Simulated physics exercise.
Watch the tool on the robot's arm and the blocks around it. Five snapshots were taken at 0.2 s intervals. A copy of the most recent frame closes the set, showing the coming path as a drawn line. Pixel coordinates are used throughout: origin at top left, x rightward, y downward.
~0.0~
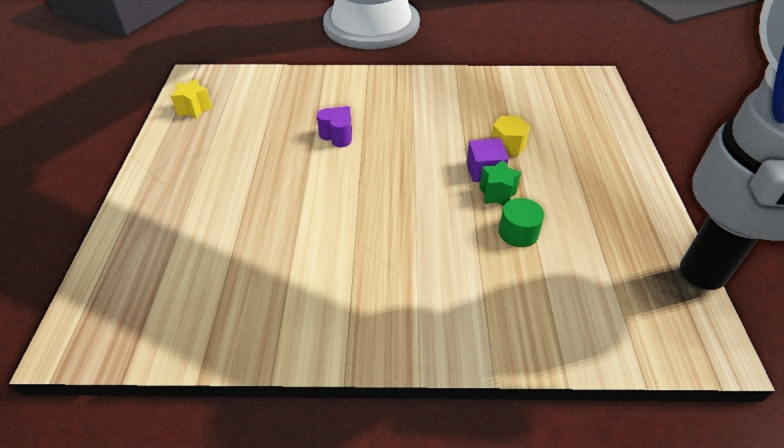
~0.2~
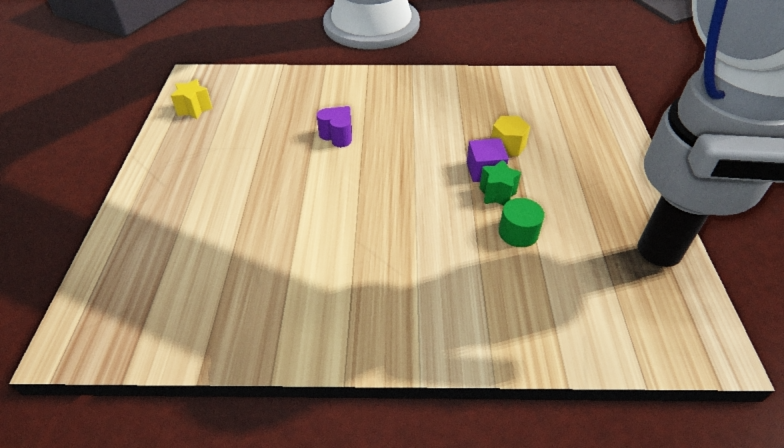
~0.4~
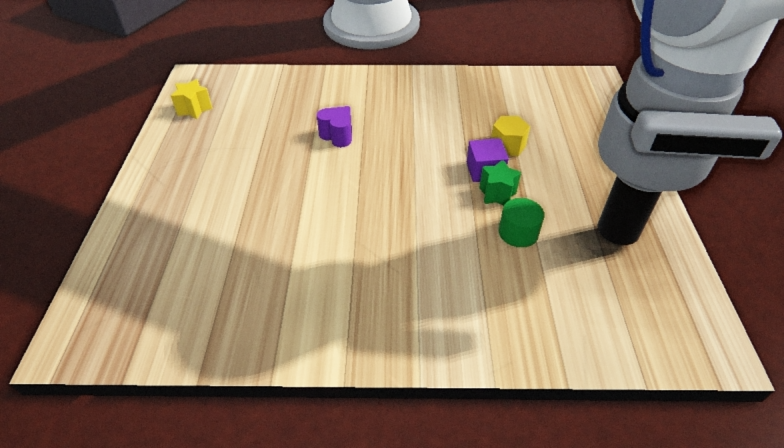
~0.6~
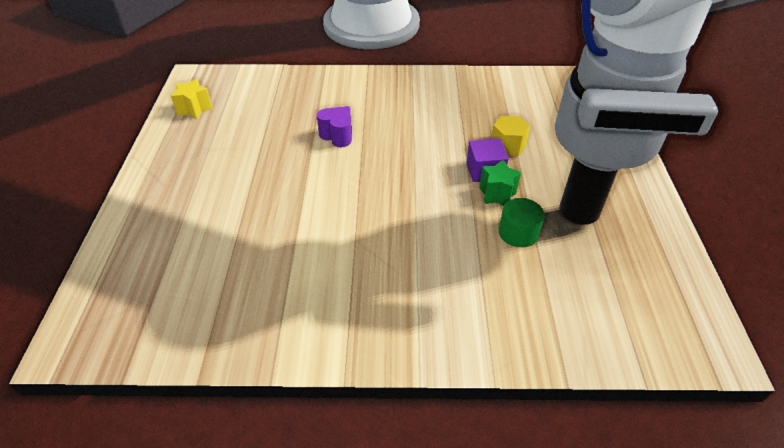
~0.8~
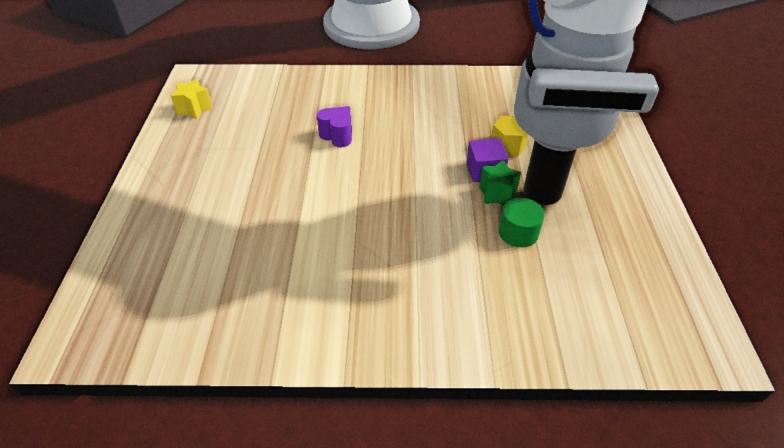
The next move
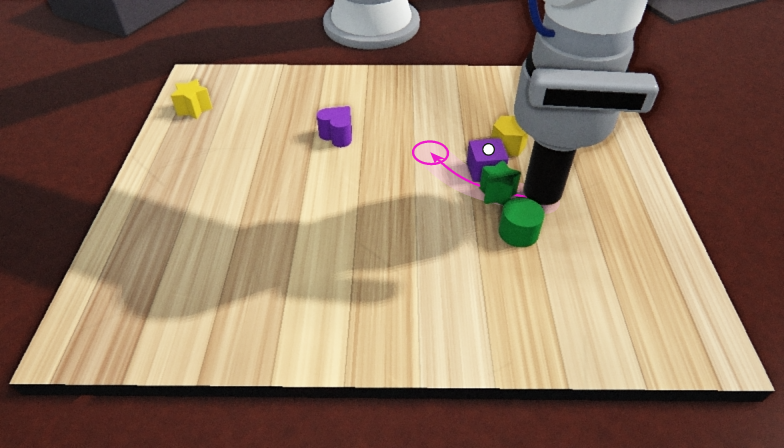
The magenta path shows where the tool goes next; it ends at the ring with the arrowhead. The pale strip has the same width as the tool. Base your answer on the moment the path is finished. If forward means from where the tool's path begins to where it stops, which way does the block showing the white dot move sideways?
Toward the right.
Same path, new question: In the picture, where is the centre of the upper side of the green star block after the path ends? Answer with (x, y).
It is at (434, 167).
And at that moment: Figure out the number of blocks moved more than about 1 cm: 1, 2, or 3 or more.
I count two.
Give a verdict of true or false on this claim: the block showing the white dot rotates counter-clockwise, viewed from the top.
The statement is incorrect.
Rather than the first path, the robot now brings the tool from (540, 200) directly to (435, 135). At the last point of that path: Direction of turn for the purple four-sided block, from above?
My answer: Anticlockwise.
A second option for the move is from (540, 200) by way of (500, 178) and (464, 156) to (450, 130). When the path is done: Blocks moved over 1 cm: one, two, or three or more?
I expect two blocks to be moved by more than 1 cm.
Path on the board, from (540, 200) over (496, 190) and (457, 175) to (431, 153); the dot is on the purple four-sided block.
What follows on the original path. One third of the way, tool at (497, 182); purple four-sided block at (486, 147); green star block at (466, 172), turned 35° anticlockwise.
Two thirds of the way, tool at (458, 167); purple four-sided block at (474, 134), turned 40° clockwise; green star block at (436, 168), turned 70° anticlockwise.
At the end, tool at (431, 145); purple four-sided block at (474, 131), turned 60° clockwise; green star block at (434, 167), turned 80° anticlockwise; green cylinder in place.
